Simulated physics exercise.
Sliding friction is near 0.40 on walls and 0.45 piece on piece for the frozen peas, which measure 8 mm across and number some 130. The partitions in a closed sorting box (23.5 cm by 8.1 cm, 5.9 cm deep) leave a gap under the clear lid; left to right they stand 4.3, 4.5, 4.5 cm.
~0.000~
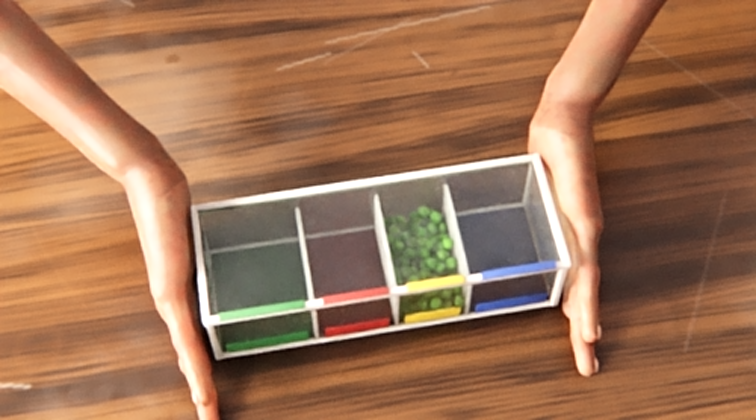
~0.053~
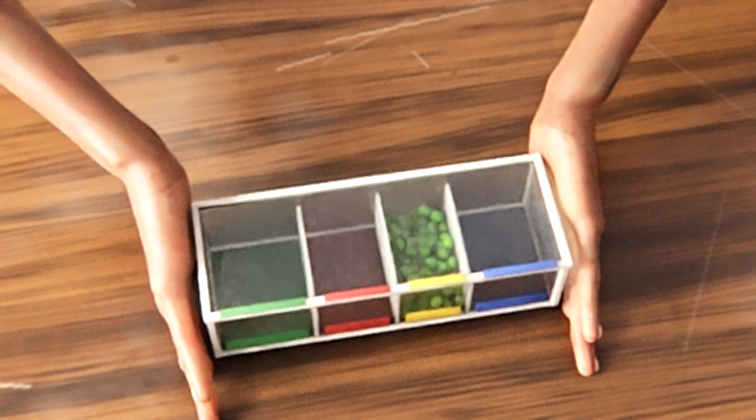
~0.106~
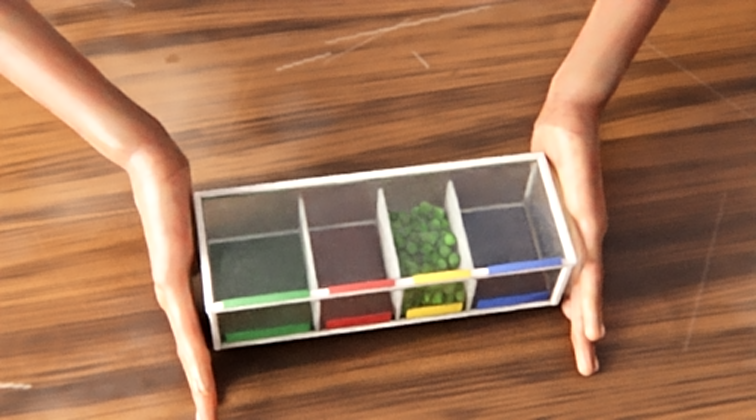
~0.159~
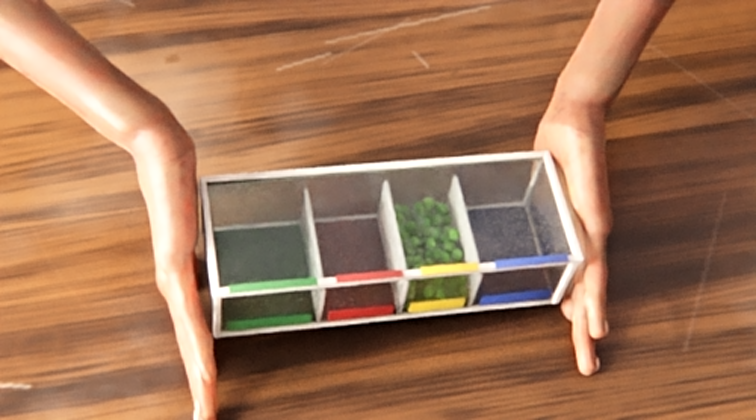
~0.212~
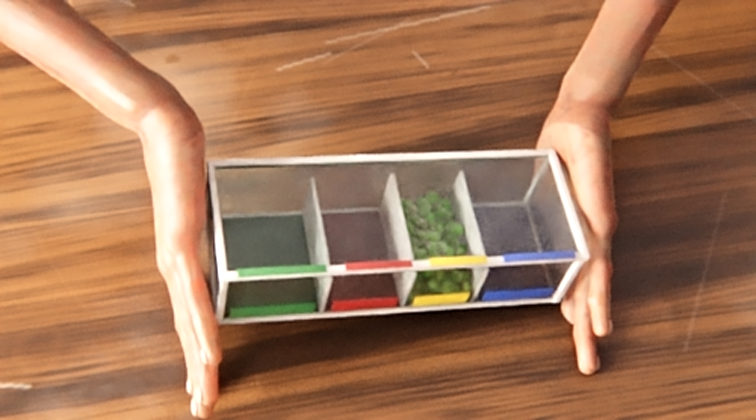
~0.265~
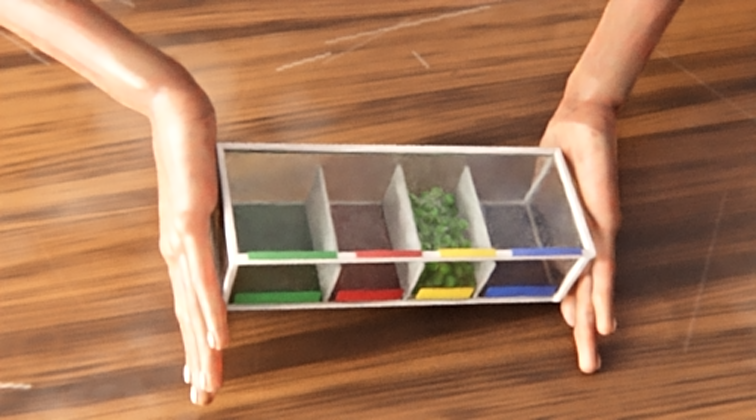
Two hands held a clear, four-part box with green bits in the yellow-marked section, and slowly tilted it, the left end shifting slightly up and inward while the green bits stayed in their section.
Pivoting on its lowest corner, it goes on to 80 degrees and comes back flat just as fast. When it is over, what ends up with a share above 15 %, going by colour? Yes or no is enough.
Red, no; blue, no; green, no; yellow, yes.
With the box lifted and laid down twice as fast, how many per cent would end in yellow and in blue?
The yellow compartment would end with 90 per cent and the blue one with 10 per cent.
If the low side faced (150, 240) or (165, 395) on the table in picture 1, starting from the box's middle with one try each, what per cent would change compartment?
First try: Around 15 percent; second try: Around 10 percent.
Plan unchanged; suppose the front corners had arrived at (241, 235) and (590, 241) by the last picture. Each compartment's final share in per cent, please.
That leaves red with 0 percent, blue with 10, green with 0 and yellow with 90 percent.
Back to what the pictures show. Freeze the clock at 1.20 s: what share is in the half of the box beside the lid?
Roughly 10 percent of the pieces.
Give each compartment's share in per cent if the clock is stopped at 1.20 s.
You'd find red at 0, blue at 0, green at 0 and yellow at 100 per cent.
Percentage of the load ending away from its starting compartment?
I'd say close to 5 percent.
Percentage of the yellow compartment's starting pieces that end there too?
Share retained: Approx. 100 %.
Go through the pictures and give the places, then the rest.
The first frame shows box tilt 0 degrees, front corners at (210, 318) and (563, 262); yellow 100 %.
The second frame shows box tilt 1 degrees, front corners at (210, 315) and (564, 262).
The third frame shows box tilt 4 degrees, front corners at (213, 305) and (569, 260), lowest corner right back.
The fourth frame shows box tilt 8 degrees, front corners at (219, 290) and (575, 257), lowest corner right back.
The fifth frame shows box tilt 12 degrees, front corners at (227, 274) and (581, 254), lowest corner right back.
The sixth frame shows box tilt 16 degrees, front corners at (237, 257) and (587, 251), lowest corner right back; yellow 100 %. The box's pace is about 75 degrees a second.
After 1.20 s, tilt 80 degrees; yellow 100 %.
After 1.82 s, tilt 35 degrees; blue 5 %, yellow 95 %.
Then, at 2.49 s, tilt 0 degrees; blue 5 %, yellow 95 %.
In the end, at 3.0 s, red 0 %, blue 5 %, green 0 %, yellow 95 %.
